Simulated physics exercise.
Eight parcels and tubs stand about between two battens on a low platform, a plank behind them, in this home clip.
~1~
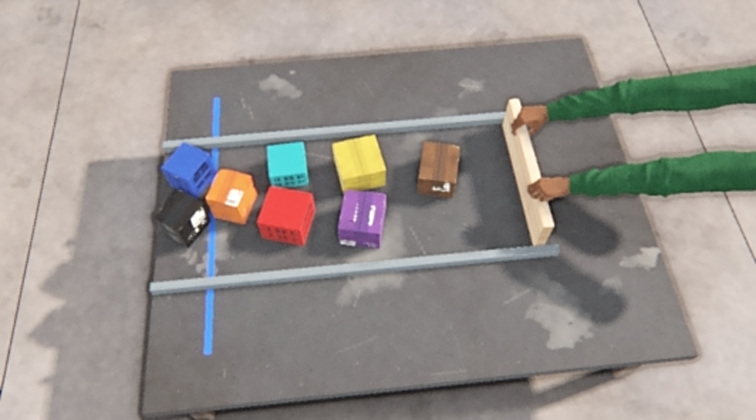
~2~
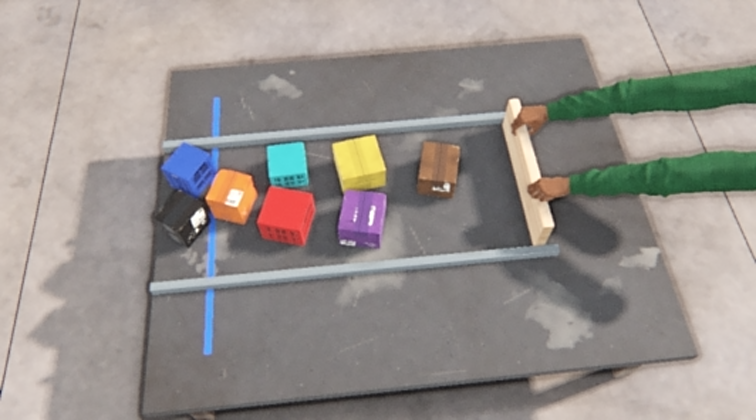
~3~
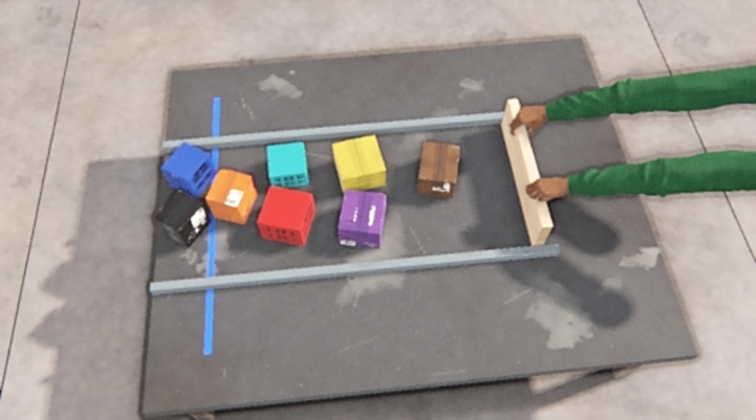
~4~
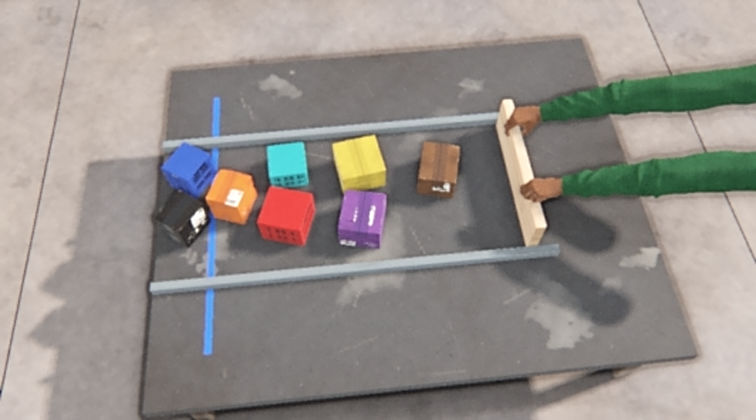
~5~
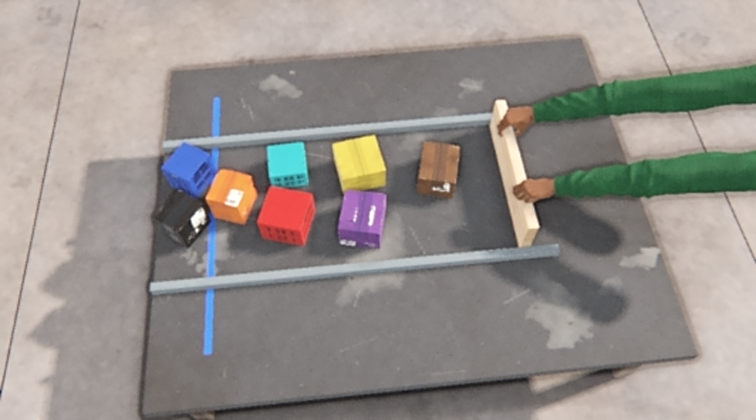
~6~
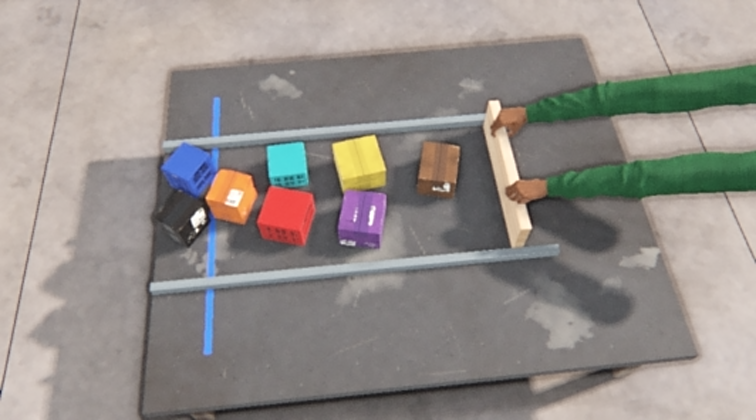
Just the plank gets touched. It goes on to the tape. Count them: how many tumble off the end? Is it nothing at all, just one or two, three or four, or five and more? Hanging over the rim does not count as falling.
In the end, the drop-off count sits at five or above.
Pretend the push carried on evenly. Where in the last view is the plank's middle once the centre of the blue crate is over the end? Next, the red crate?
First one: Around (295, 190). Other one: Around (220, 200).
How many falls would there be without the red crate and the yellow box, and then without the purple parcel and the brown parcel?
I'd say 3 the first time and 4 the second time.
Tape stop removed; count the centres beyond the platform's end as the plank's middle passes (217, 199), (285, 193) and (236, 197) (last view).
Counts: 5, 1, 4.
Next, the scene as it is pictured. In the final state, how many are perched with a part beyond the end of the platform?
Overhang count: 0.
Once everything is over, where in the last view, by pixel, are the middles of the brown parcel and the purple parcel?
Roughly (192, 195), and the other roughly (188, 239).
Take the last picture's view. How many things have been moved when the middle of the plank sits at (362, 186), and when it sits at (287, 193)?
So 4, and at the other place 8.
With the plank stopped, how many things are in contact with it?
Number in contact with it: 2.
Soon after, none off yet; black parcel at rest near (184, 219); blue crate at rest near (190, 170); orange parcel at rest near (232, 197).
In the end, the number that fall off is five or more; gone, yellow box, turquoise crate, red crate, orange parcel, blue crate and black parcel.
